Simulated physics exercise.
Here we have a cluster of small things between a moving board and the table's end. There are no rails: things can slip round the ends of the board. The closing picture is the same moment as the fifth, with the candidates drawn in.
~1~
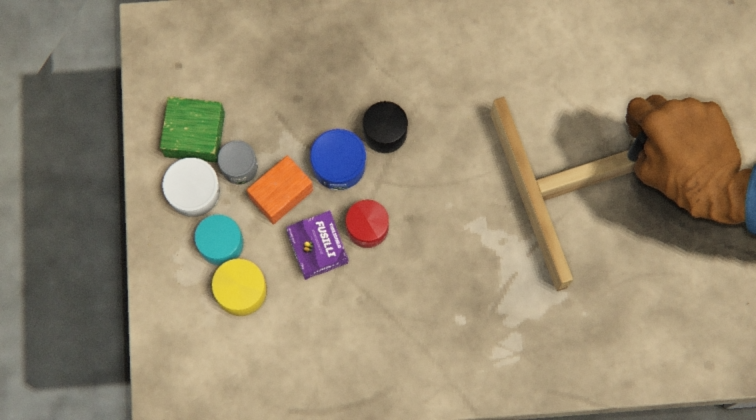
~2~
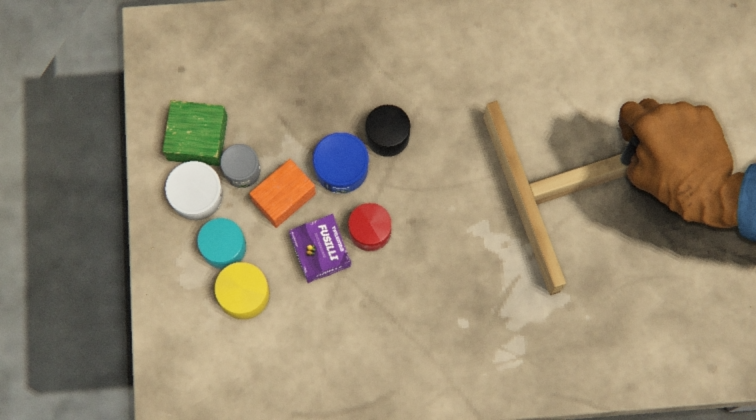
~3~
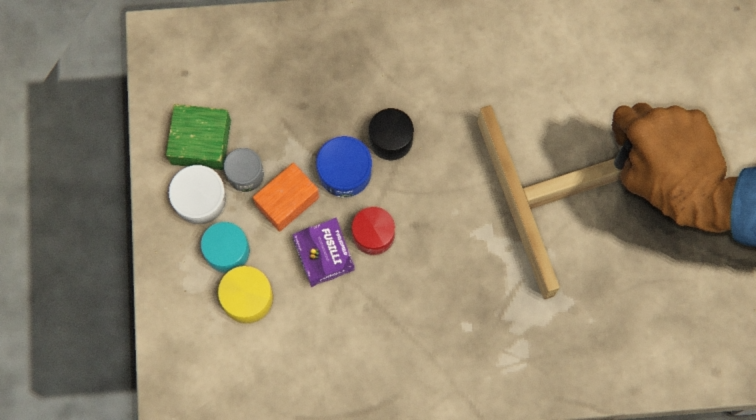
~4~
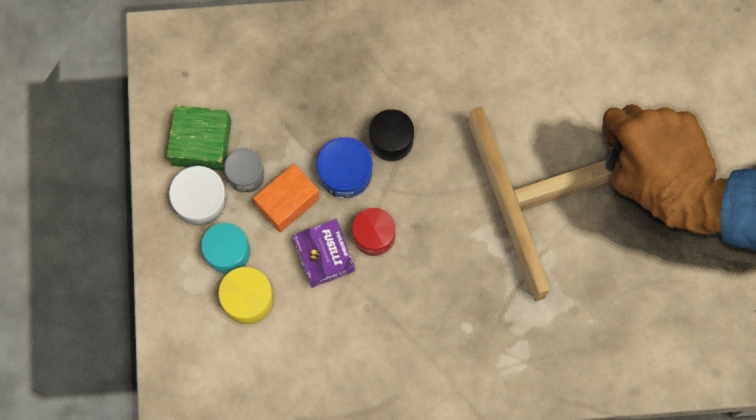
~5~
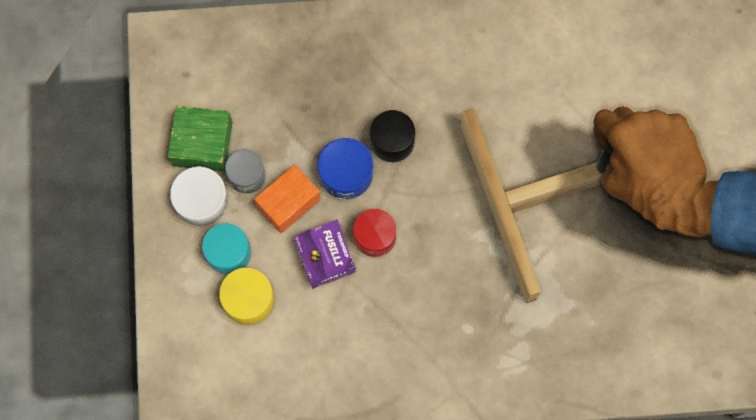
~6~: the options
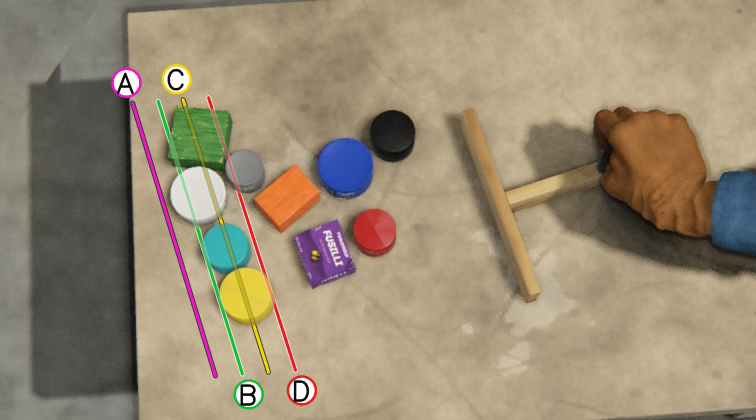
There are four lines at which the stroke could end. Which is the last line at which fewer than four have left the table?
It should halt at B.
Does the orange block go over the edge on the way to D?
No.
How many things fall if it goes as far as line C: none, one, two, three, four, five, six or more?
By then, one.
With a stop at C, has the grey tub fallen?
No.
On the marked copy, A at (173, 236); B at (199, 234); C at (224, 233); D at (251, 231).
With B. Early on, board (392, 208); orange block (270, 213); black tin (338, 145).
Further on, board (283, 215); white tub (166, 212); turquoise pot (177, 288).
At the end, board (200, 221); white tub over the edge; grey tub over the edge; two fallen.
As for the rest, A drops five; C is within the limit but short; D is within the limit but short.
